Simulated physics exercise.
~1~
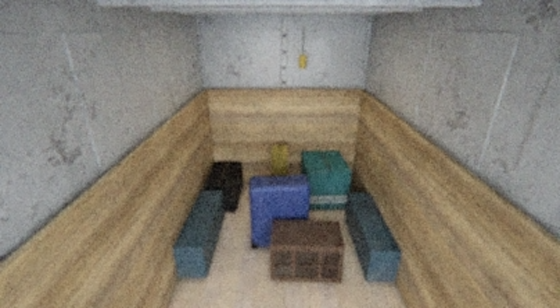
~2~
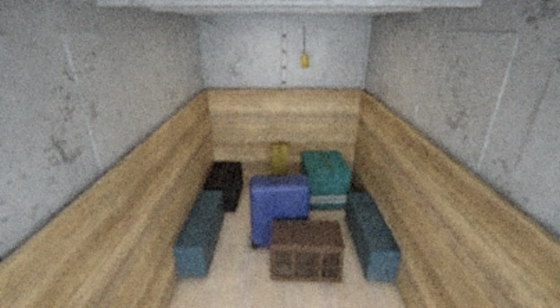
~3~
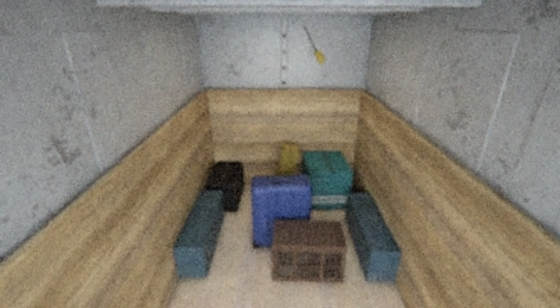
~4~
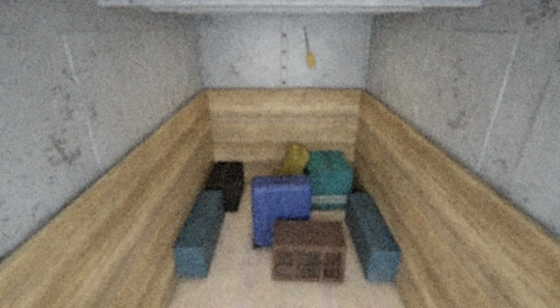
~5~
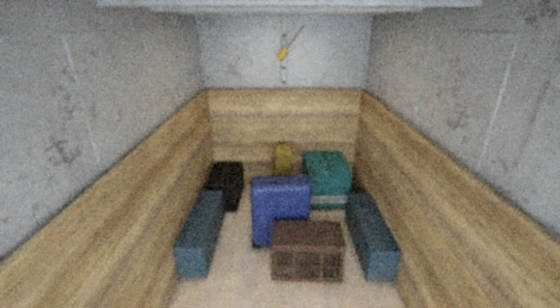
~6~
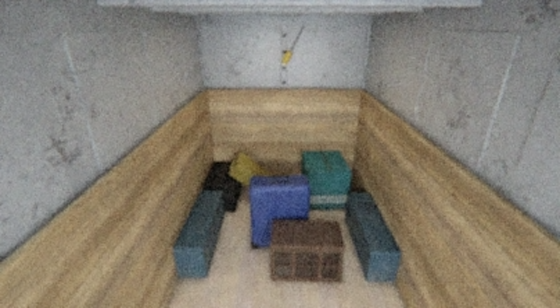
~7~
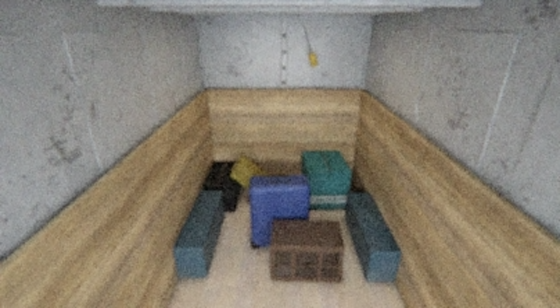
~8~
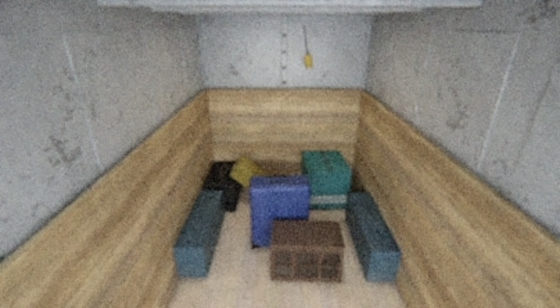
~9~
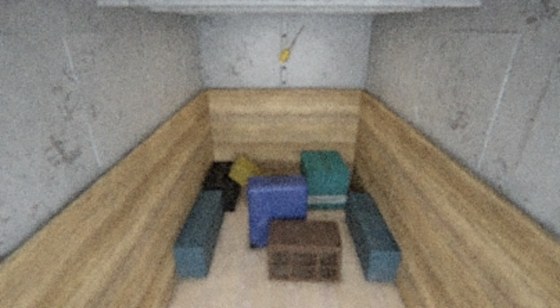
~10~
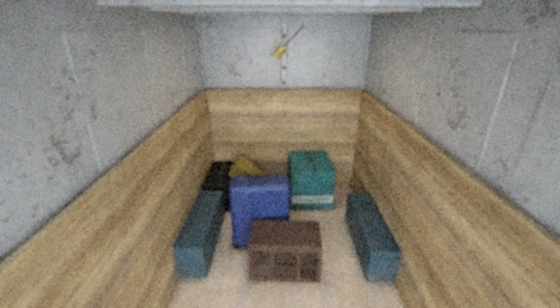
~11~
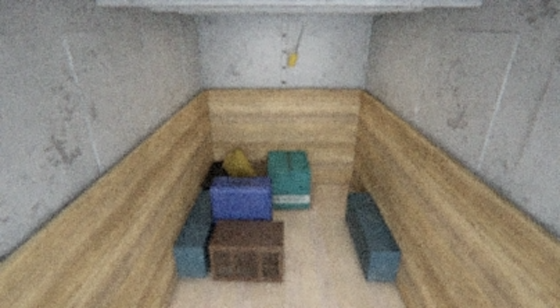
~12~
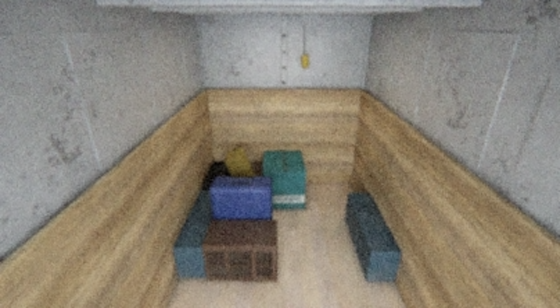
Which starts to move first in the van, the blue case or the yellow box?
The yellow box moves first, tilting to the right while the blue case stays where it is. The case only slides left later on.
